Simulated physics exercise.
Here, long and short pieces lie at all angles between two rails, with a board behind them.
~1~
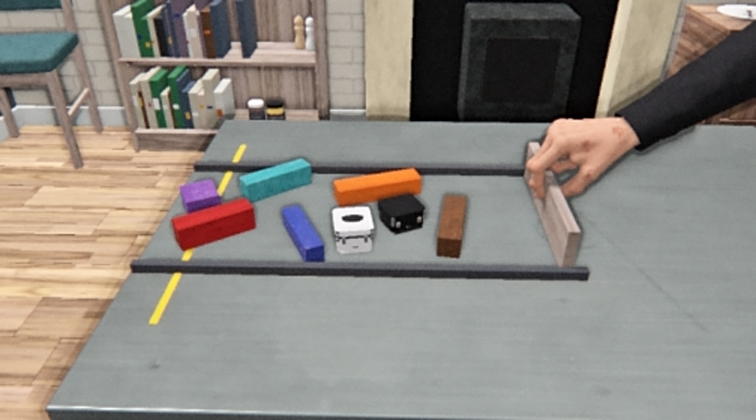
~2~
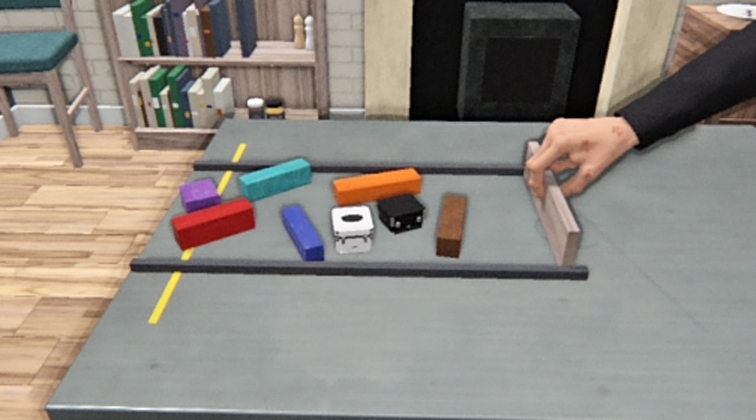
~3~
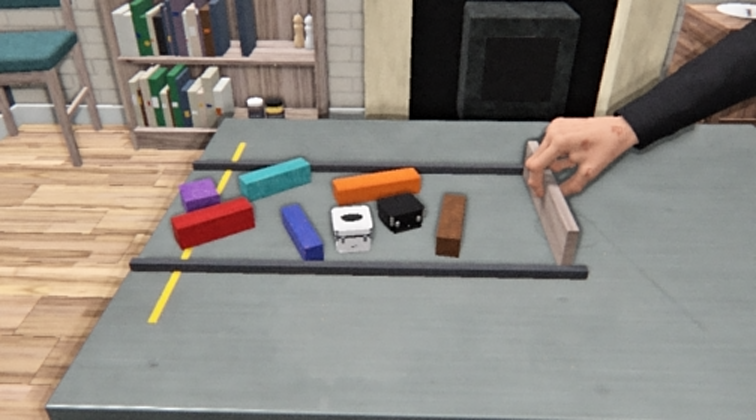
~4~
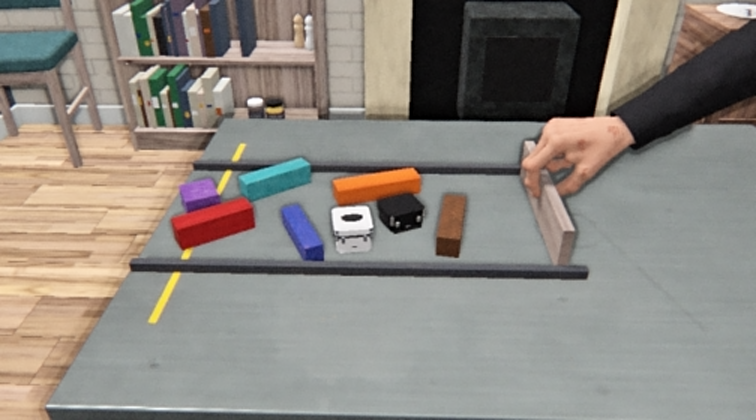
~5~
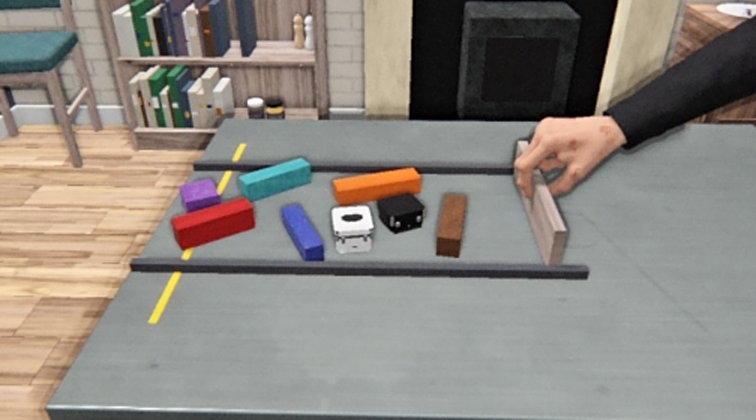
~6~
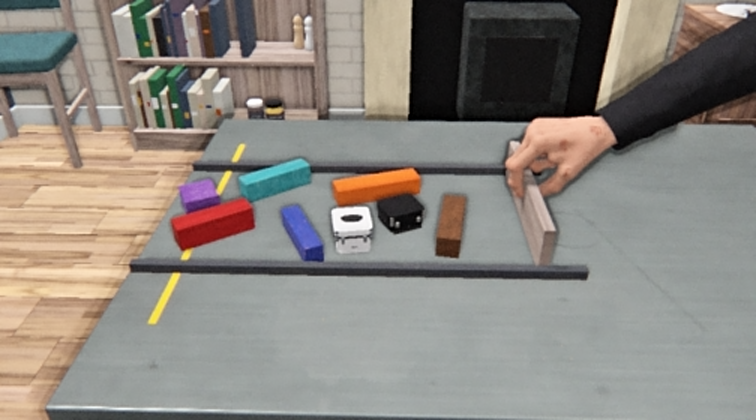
On a grey table, colored blocks and two small cases lay between dark rails near a yellow line, while a hand held a board upright behind them, then slid it slightly left.
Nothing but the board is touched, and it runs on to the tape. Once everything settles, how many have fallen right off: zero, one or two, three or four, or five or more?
By then, three or four have fallen off.
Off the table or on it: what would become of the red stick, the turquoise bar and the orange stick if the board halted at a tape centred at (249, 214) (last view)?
The red stick topples off, the turquoise bar stays put, and the orange stick stays put.
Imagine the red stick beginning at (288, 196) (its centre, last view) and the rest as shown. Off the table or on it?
Lab note: Started there, it ends up below.
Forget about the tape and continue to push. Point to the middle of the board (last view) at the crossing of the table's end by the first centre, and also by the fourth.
The middle sits near (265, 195) at the first moment and near (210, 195) at the second.
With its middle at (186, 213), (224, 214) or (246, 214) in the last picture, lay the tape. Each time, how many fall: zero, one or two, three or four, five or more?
Falls: At least five; three or four; one or two.
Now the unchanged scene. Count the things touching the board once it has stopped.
Well, it touches 3.
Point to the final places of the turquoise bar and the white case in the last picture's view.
Near (188, 175) and (153, 226).
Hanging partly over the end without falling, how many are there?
The count is 4.
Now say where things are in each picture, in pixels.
In the first picture, purple block (201, 200); red stick (215, 224); turquoise bar (277, 180); board (548, 200); tape (209, 214).
In the second picture, red stick (214, 224); white case (352, 230).
In the third picture, turquoise bar (276, 180); board (547, 199).
In the fourth picture, purple block (200, 199); black case (400, 214).
In the fifth picture, red stick (214, 224); brown bar (452, 225).
In the sixth picture, purple block (200, 200); red stick (214, 224); turquoise bar (276, 180); board (528, 199); tape (208, 213).
A little later, none off yet; purple block at rest near (200, 200); red stick at rest near (214, 224); turquoise bar at rest near (276, 180).
Next, none off yet; purple block tilted a little near (155, 203); red stick tilted a little near (136, 233); turquoise bar shifted about its own width near (231, 175).
When it is over, the number that fall off is three or four; down, blue bar, red stick and purple block.
